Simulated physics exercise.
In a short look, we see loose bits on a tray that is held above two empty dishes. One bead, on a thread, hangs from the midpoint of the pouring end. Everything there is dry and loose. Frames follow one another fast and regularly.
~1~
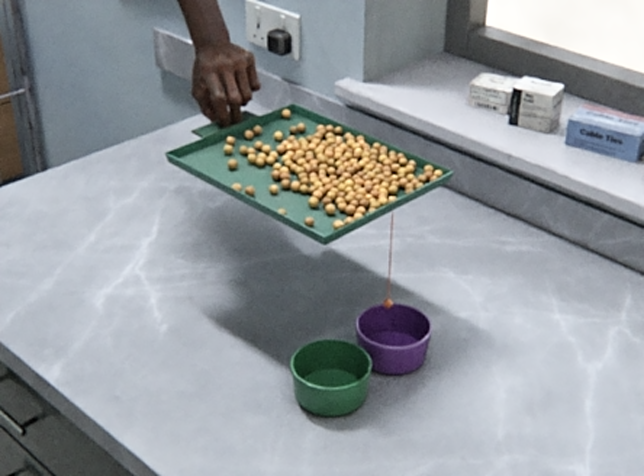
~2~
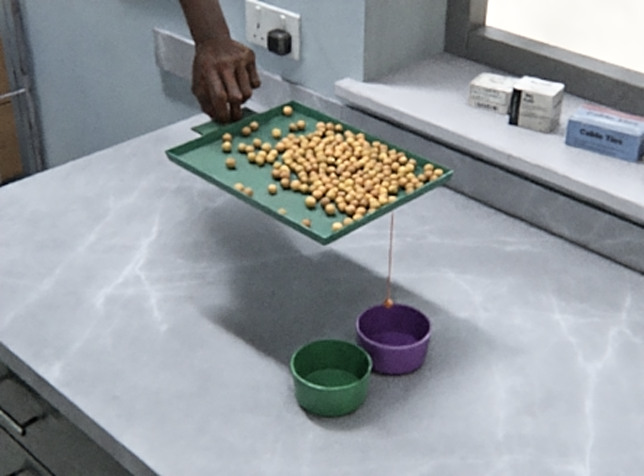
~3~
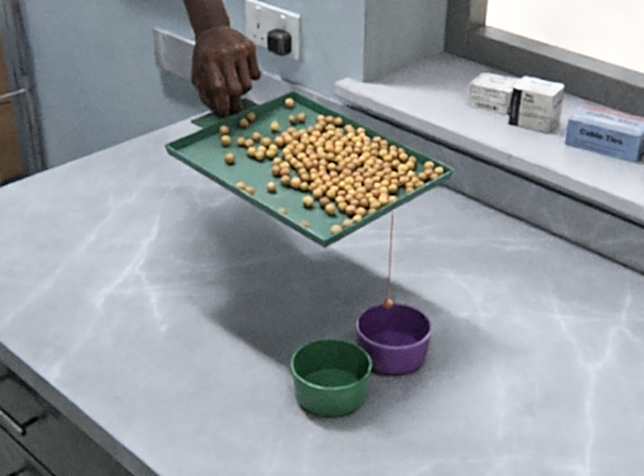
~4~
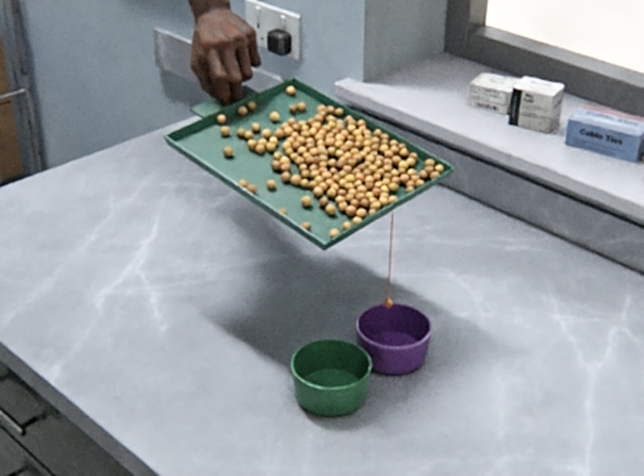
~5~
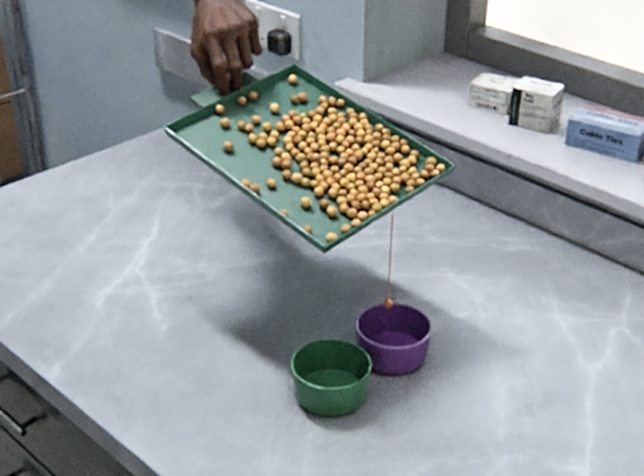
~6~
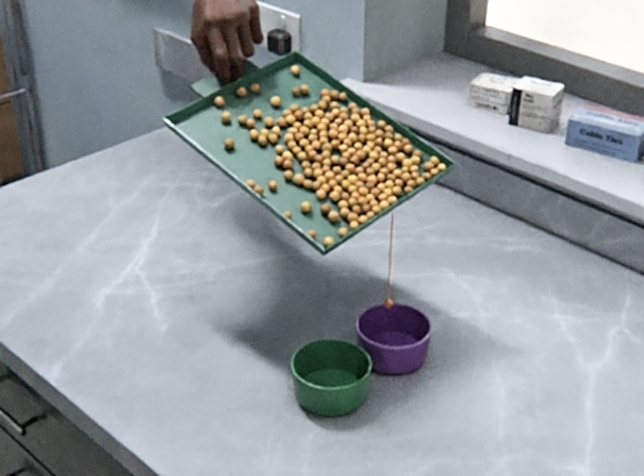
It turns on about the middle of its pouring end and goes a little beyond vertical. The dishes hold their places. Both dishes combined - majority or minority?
Majority.
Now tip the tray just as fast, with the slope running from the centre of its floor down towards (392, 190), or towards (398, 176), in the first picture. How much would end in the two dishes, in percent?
About 10 % and about 0 %.
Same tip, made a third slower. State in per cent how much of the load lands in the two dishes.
About 80 %.
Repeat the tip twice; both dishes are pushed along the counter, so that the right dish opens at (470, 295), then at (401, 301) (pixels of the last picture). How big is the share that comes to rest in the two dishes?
Around 10 and around 30 per cent, in that order.
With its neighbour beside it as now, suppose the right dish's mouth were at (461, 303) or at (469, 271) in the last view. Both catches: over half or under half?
Try 1: A lesser share; try 2: A lesser share.
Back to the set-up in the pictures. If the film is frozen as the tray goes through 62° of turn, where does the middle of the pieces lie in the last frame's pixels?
About (354, 233).
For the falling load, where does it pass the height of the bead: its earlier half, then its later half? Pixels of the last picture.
It goes through near (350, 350) first, then near (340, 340).
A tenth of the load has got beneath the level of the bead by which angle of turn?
60° or so.
Soon, tray tipped steeply; about two thirds on the tray; a small part in the left dish; a stray few in the right dish; a stray few outside both; about a quarter in the air.
A while on, tray tipped past a quarter turn; a stray few on the tray; about two thirds in the left dish; a small part in the right dish; about a quarter outside both; a stray few in the air.
Towards the end, tray tipped past a quarter turn; about two thirds in the left dish; a small part in the right dish; about a quarter outside both.
Finally, tray tipped past a quarter turn; about two thirds in the left dish; a small part in the right dish; about a quarter outside both.
